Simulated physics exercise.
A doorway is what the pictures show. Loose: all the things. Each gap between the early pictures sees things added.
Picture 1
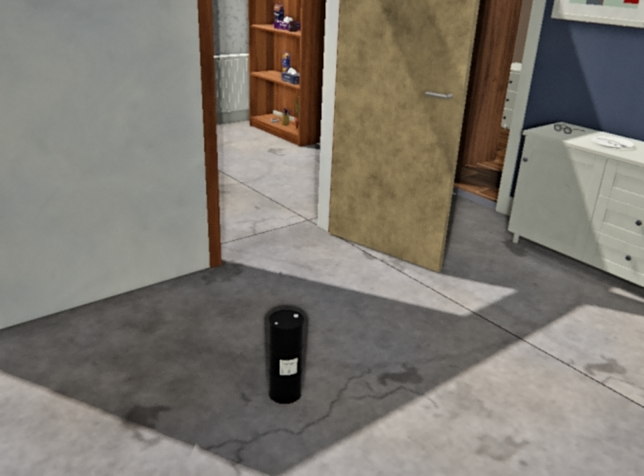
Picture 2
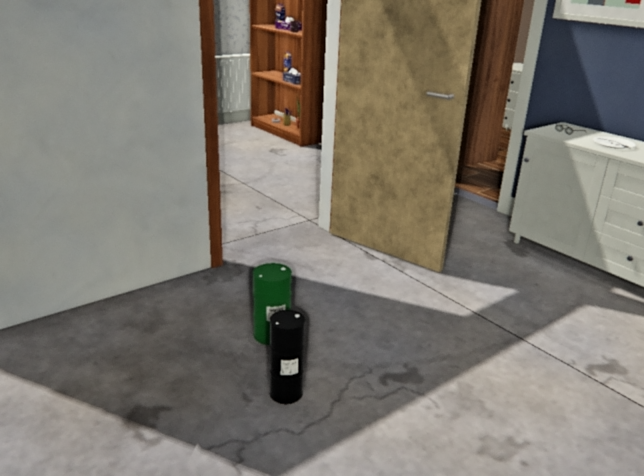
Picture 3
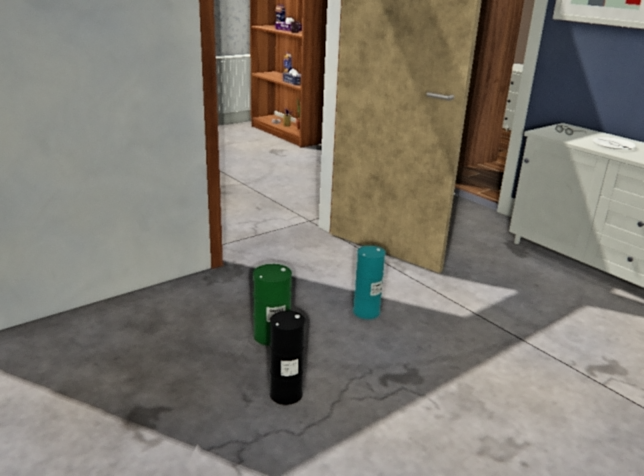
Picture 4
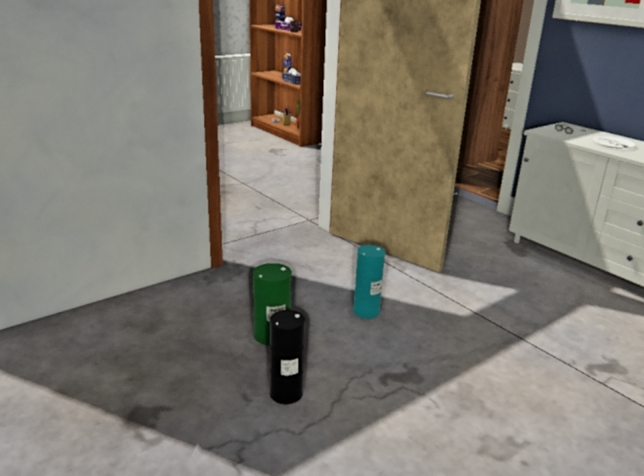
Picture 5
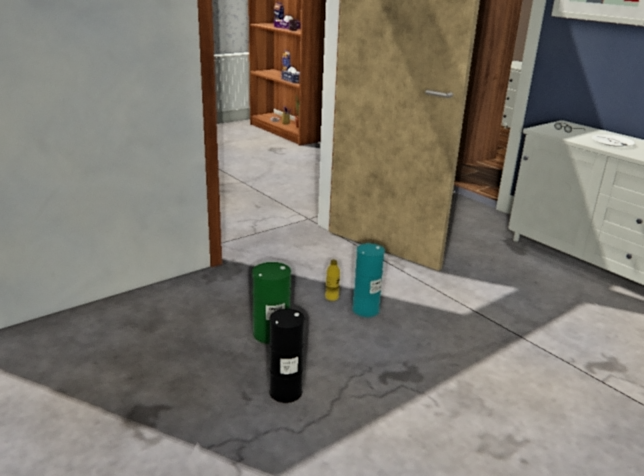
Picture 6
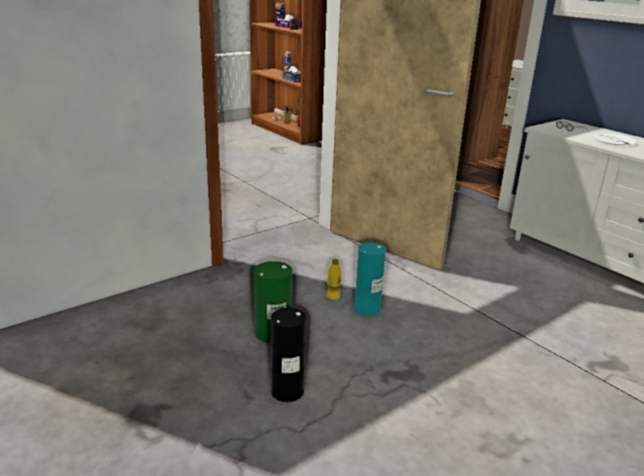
At the start, a black canister stands alone on the grey floor before a wide-open door. A green canister appears just behind it, then a turquoise one to the right, and later a small yellow bottle between the green and turquoise ones, while the door stays still.
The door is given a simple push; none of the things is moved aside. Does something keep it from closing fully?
No, the door closes completely.
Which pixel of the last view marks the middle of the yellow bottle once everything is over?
Looks like it settles somewhere around (284, 289).
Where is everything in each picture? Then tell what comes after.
The first frame shows door wide open and still.
The second frame shows door wide open and still; green canister (272, 304).
The third frame shows door wide open and still; black canister (287, 358); green canister (272, 305).
The fourth frame shows door wide open and still; turquoise canister (369, 282); black canister (287, 358).
The fifth frame shows door wide open and still; green canister (272, 303); turquoise canister (368, 281).
The sixth frame shows door wide open and still; yellow bottle (334, 279); black canister (288, 356).
Then, 0.90 s past the last view, open by 74°.
Then, 1.40 s past the last view, open by 45°; yellow bottle rocked 26° from its first pose near (315, 281).
Then, 1.60 s past the last view, open by 33°; yellow bottle on its side near (295, 297).
Then, 2.10 s past the last view, open by 2°; yellow bottle on its side near (289, 293).
Finally, open by 0°; down or leaning hard on the floor, yellow bottle; the other 3 still in place. Final places as the last picture's camera would see them, yellow bottle near (284, 289).
